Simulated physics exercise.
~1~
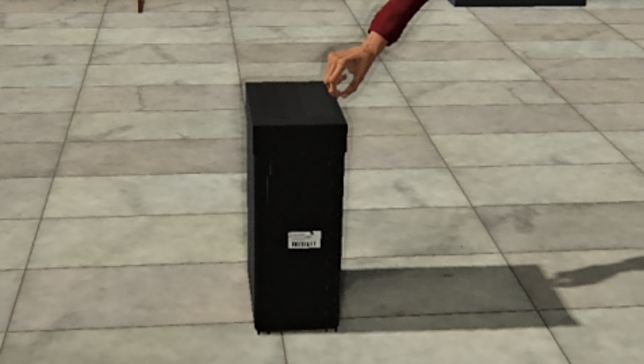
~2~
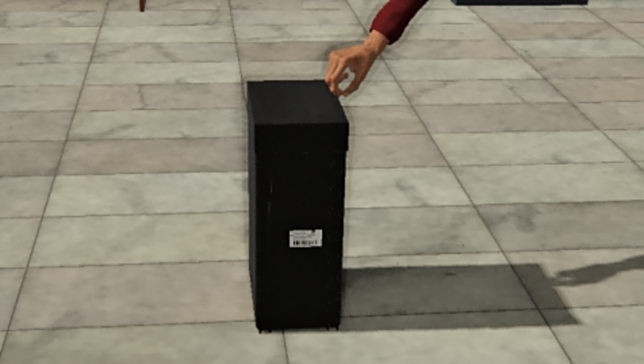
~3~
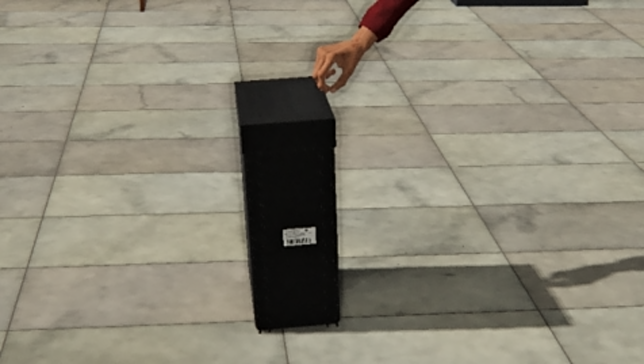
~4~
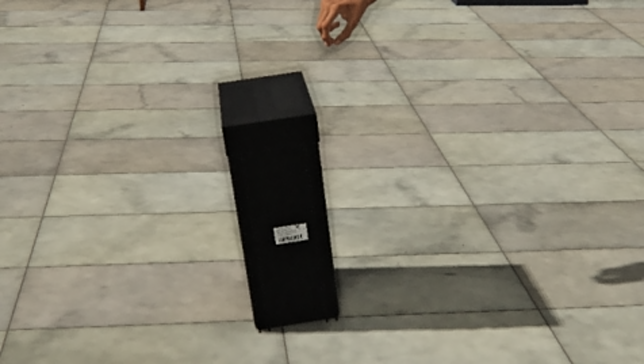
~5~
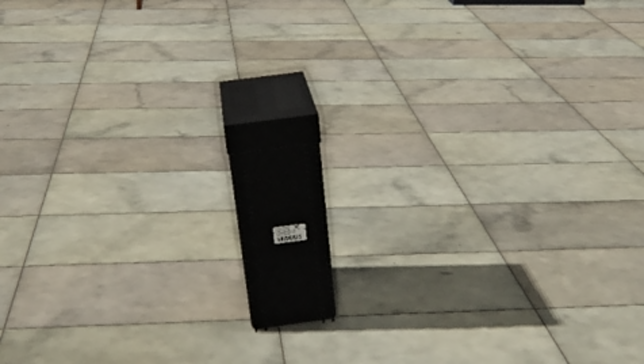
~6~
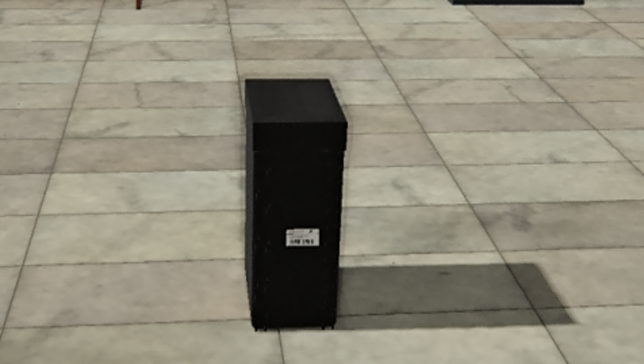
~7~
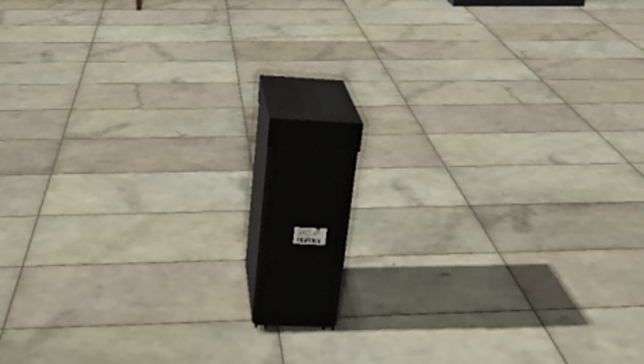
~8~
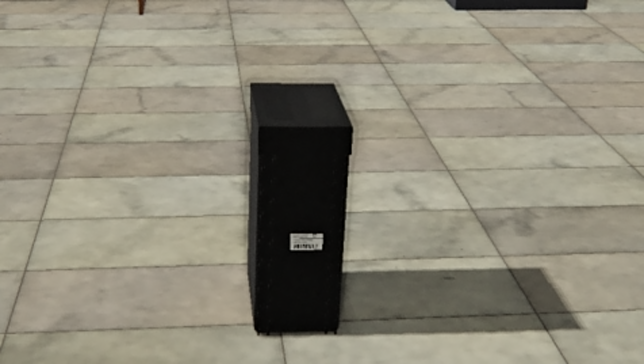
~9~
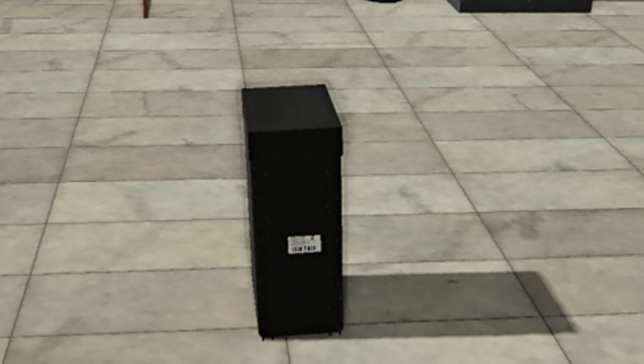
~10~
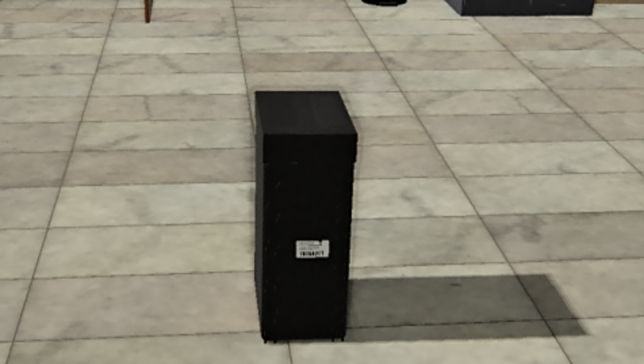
The video shows a hand at the top of a tall black box standing on a tiled floor, tipping it slightly left, then letting go and withdrawing. The box rocks back to the right, sways slightly from side to side, and ends standing upright on its base.
